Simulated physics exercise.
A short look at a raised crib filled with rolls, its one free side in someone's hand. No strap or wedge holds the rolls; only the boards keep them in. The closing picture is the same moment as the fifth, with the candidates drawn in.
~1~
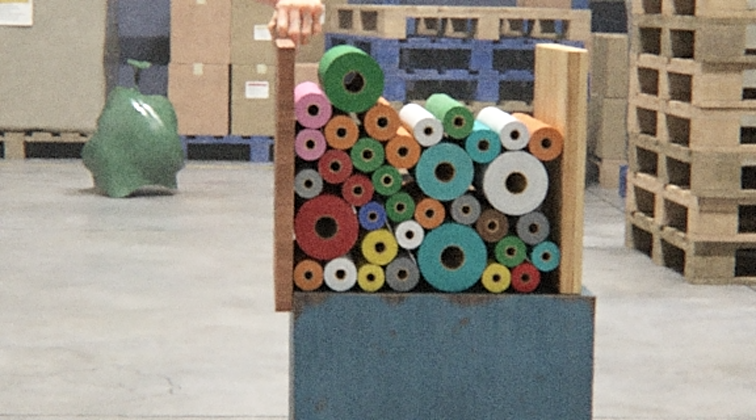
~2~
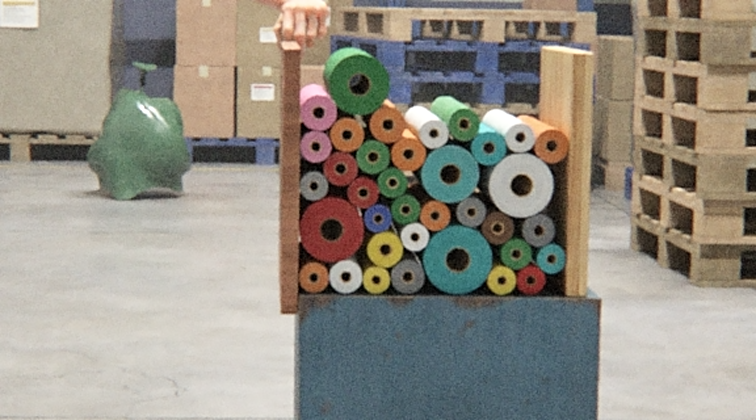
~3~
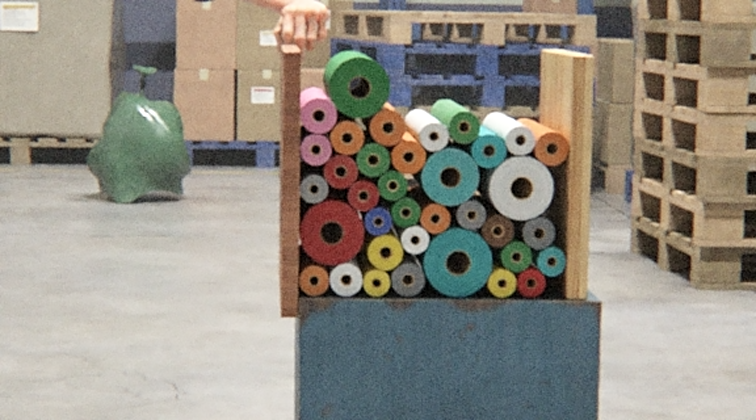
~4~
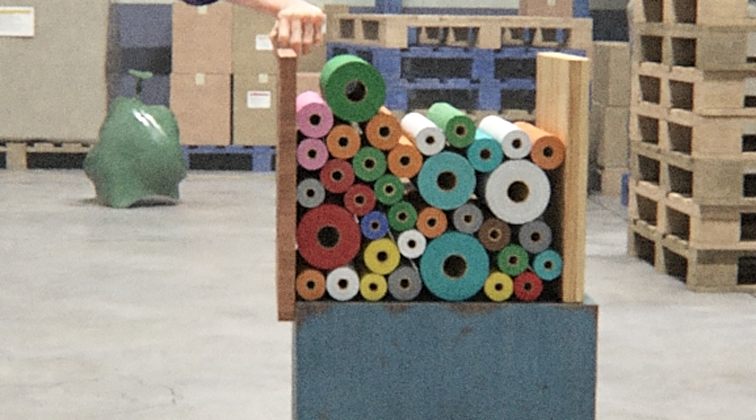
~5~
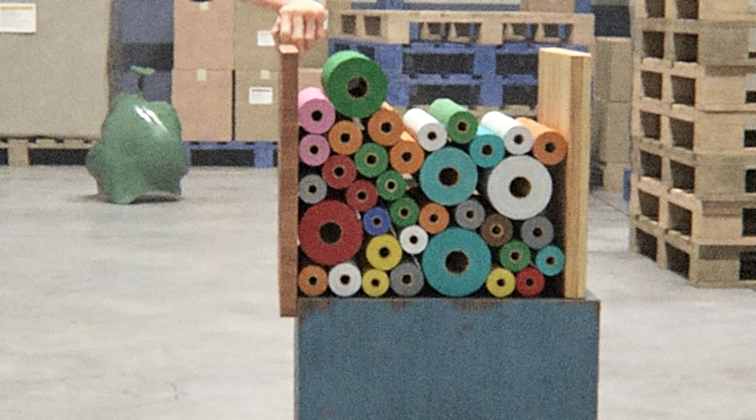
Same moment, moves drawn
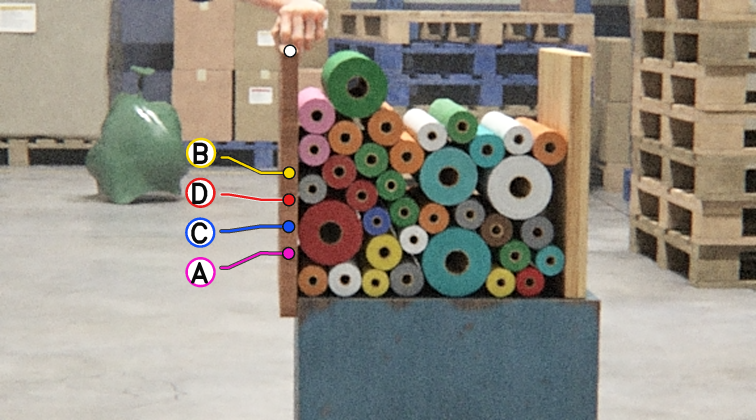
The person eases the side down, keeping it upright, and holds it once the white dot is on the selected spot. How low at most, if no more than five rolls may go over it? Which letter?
The lowest mark that will do is D.
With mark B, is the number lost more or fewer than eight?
At B, fewer than eight.
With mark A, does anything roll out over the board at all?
Yes, at A.
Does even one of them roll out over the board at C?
Yes.
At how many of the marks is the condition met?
Two of the four.
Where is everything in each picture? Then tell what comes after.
A grey roll (466, 210); a grey roll (308, 184); a green roll (367, 155), in the first picture.
A green roll (373, 157); a white roll (434, 133), in the second picture.
A green roll (464, 127); side board (289, 172), in the third picture.
An orange roll (311, 285); a yellow roll (499, 286), in the fourth picture.
A green roll (515, 256); a grey roll (470, 215); a grey roll (312, 189), in the fifth picture.
On the marked copy, A at (289, 253); B at (289, 173); C at (289, 227); D at (289, 200); the white dot at (290, 51).
Taking D. A third of the way, top of the board (299, 119).
Two thirds of the way, top of the board (298, 196).
When it is over, top of the board (298, 199), four out over the board.
As for the rest, A six out over the board; B one out over the board; C six out over the board.
